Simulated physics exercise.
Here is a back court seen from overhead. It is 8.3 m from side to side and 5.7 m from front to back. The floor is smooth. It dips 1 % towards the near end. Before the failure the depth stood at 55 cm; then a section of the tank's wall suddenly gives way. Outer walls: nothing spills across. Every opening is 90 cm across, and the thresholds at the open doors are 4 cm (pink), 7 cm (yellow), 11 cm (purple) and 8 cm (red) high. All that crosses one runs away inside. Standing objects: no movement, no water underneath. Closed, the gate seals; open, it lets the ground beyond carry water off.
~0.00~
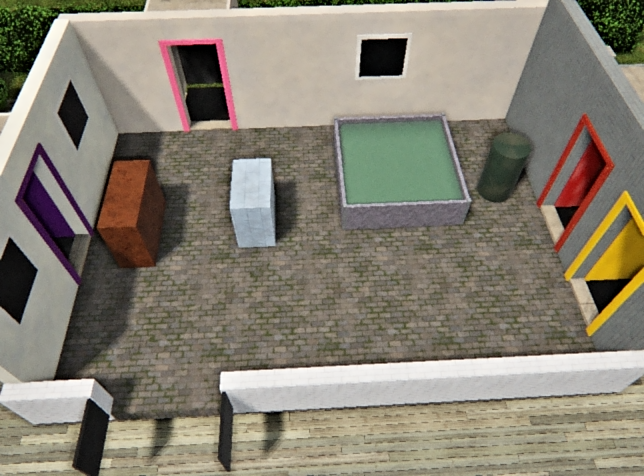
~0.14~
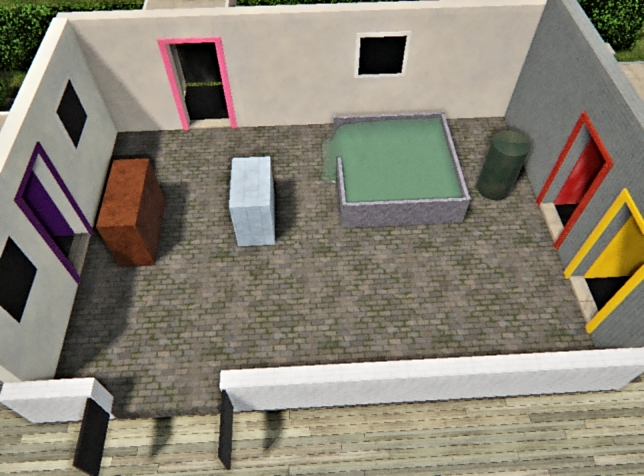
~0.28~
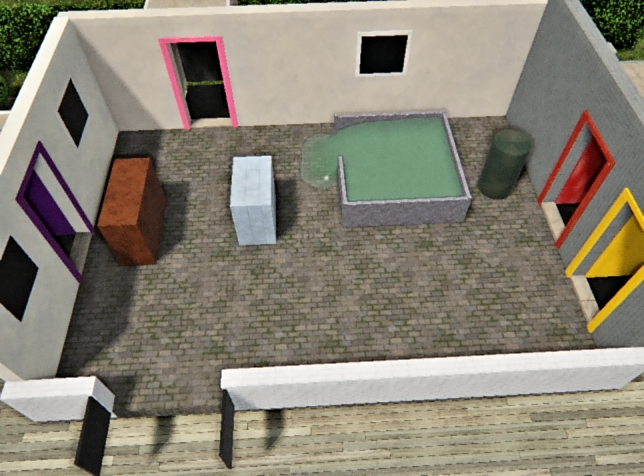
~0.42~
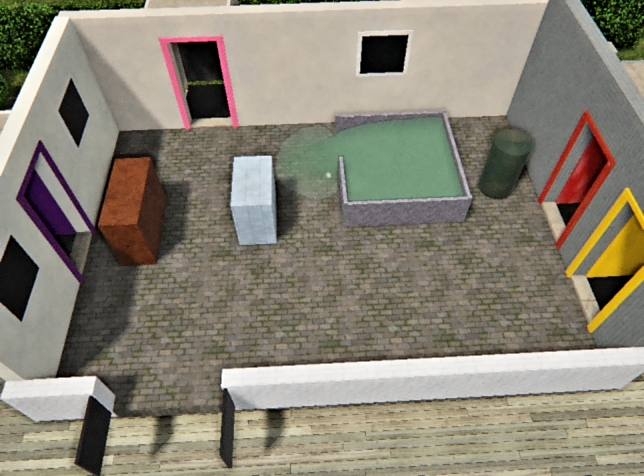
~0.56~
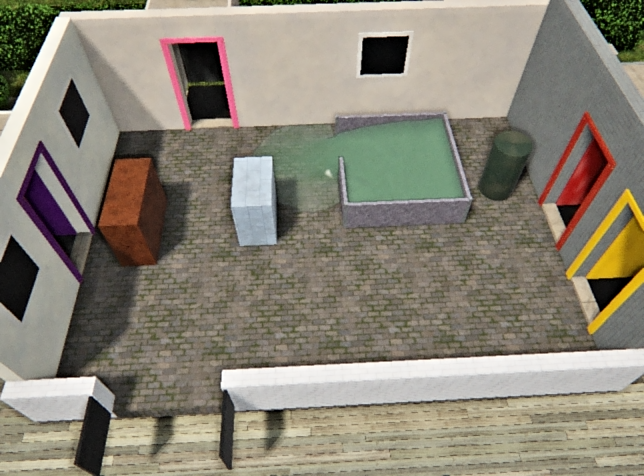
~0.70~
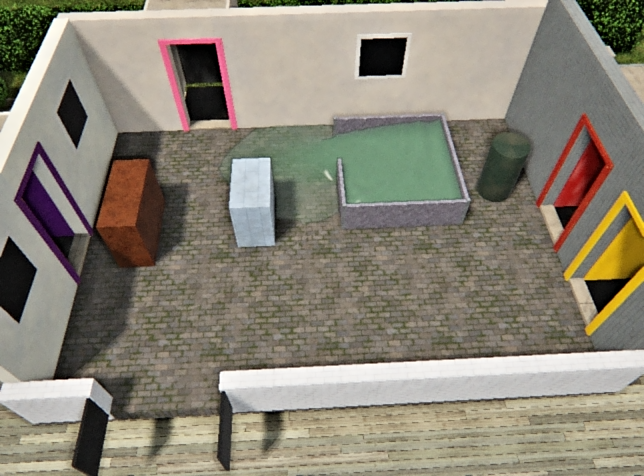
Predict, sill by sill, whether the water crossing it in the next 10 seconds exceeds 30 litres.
In order: The pink door is going to break the limit; the yellow door is going to hold within the limit; the purple door is going to hold within the limit; the red door is going to hold within the limit.
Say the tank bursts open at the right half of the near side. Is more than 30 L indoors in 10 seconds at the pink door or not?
So, pink door: Within bounds.
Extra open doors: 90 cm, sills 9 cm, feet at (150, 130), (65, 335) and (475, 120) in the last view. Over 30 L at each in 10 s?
Taking them in order, the first gets enough, the second too little and the third too little.
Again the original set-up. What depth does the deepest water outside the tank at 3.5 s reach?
About 27 cm at most.
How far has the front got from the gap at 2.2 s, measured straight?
4.8 m.
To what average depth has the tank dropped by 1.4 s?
42 cm.
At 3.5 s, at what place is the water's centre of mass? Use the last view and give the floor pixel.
I'd put it close to (289, 180).
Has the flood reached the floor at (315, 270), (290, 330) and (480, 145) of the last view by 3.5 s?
Listed in sequence, the spots are drenched, bone dry and bone dry.
After 1.4 s water covers 20 % of the floor and is deepest (33 cm) near (334, 158); pink door 9 cm at the sill, 0 L in, yellow door not reached, purple door not reached, red door not reached.
After 2.2 s water covers 25 % of the floor and is deepest (32 cm) near (115, 148); pink door 10 cm at the sill, 9 L in, yellow door not reached, purple door not reached, red door not reached.
After 3.5 s water covers 35 % of the floor and is deepest (27 cm) near (117, 173); pink door 8 cm at the sill, 26 L in, yellow door not reached, purple door 7 cm at the sill, 0 L in, red door not reached.
After 6.0 s water covers 50 % of the floor and is deepest (20 cm) near (48, 400); pink door 11 cm at the sill, 54 L in, yellow door not reached, purple door 9 cm at the sill, 0 L in, red door not reached.
After 10.0 s water covers 70 % of the floor and is deepest (12 cm) near (48, 400); pink door 9 cm at the sill, 141 L in, yellow door not reached, purple door 5 cm at the sill, 0 L in, red door not reached.
